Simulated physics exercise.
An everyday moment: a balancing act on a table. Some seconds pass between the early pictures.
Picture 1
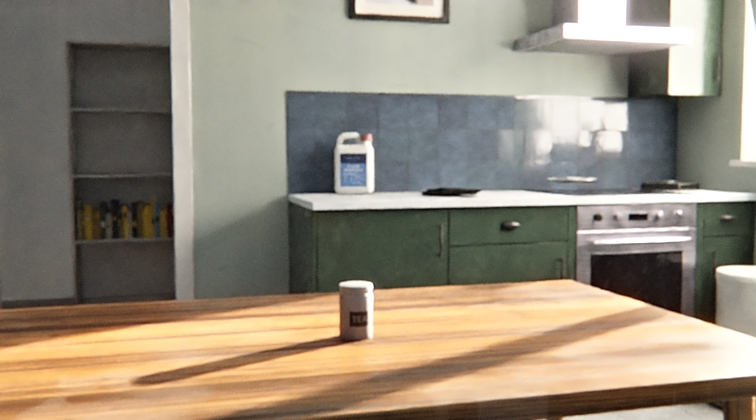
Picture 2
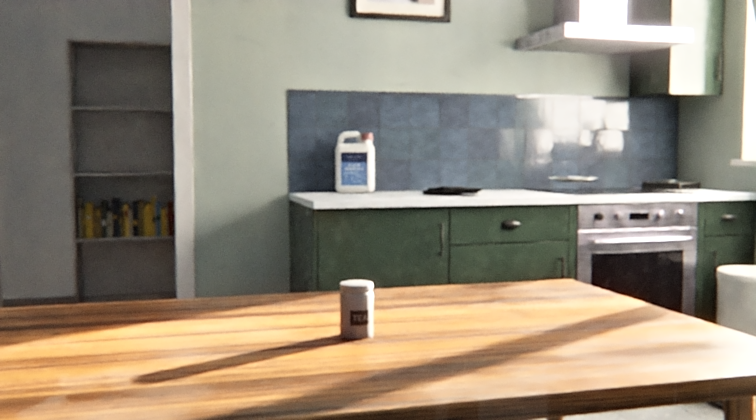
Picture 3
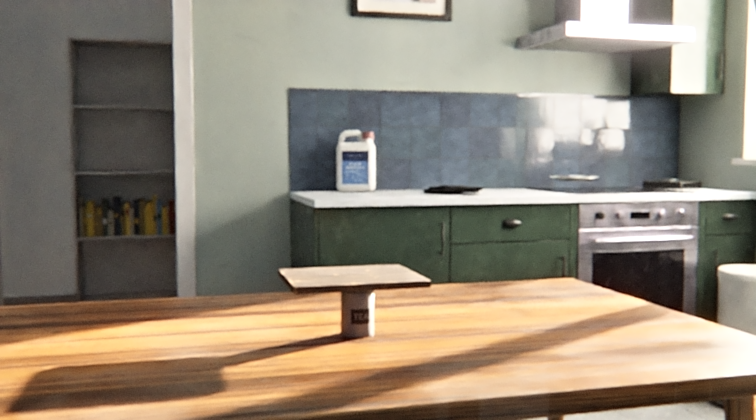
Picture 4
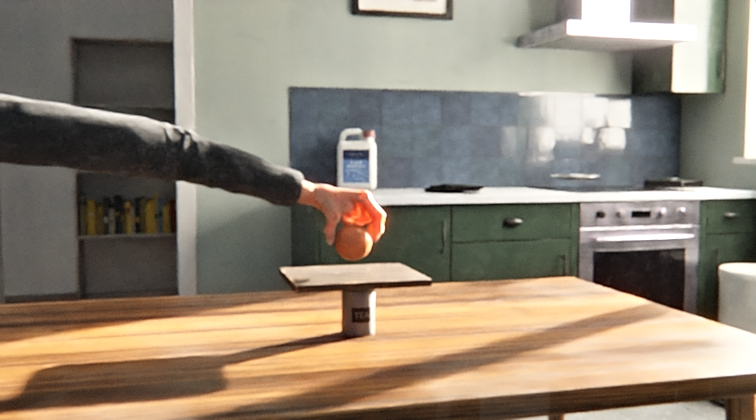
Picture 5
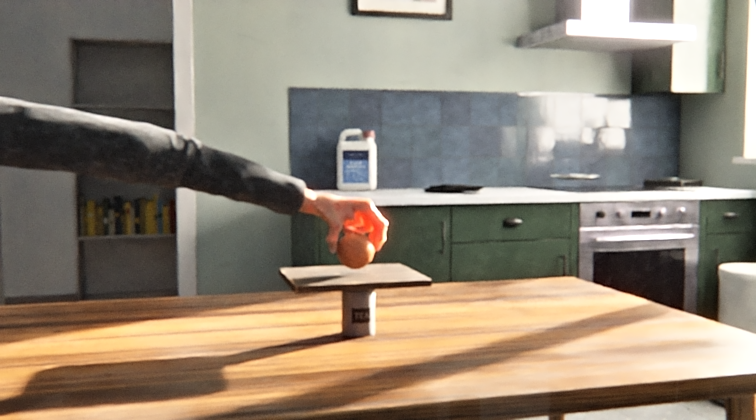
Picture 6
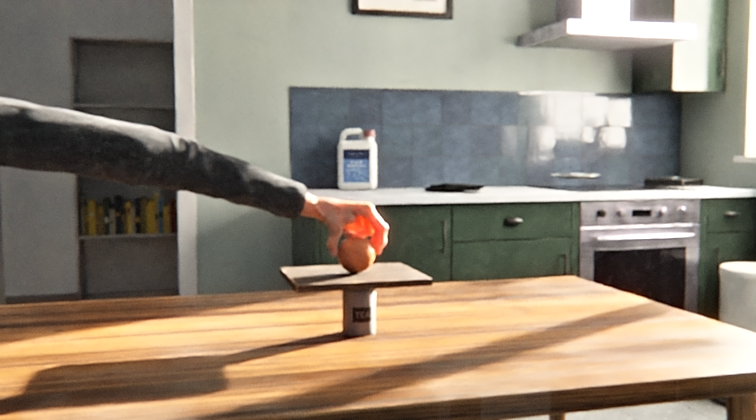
In the video, a small canister stands alone on a wooden table in a kitchen, then a flat board appears on top of it. A hand reaches in from the left and lowers an orange tomato onto the board.
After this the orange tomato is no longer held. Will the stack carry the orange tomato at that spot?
The stack stays up.
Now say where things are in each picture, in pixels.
In the first picture, the last thing is not in view yet.
In the second picture, the last thing is not in view yet.
In the third picture, the last thing is not in view yet; black board (351, 278).
In the fourth picture, on its way; orange tomato (353, 242); black board (352, 277).
In the fifth picture, on its way; orange tomato (355, 251); black board (352, 277).
In the sixth picture, in place under the hand; orange tomato (356, 254); black board (353, 276).
Then, 0.20 s past the last view, nothing moves.
Then, 0.50 s past the last view, orange tomato resting near (356, 255).
Finally, all 3 still in place. Final places as the last picture's camera would see them, orange tomato near (356, 255). The stack keeps its balance.
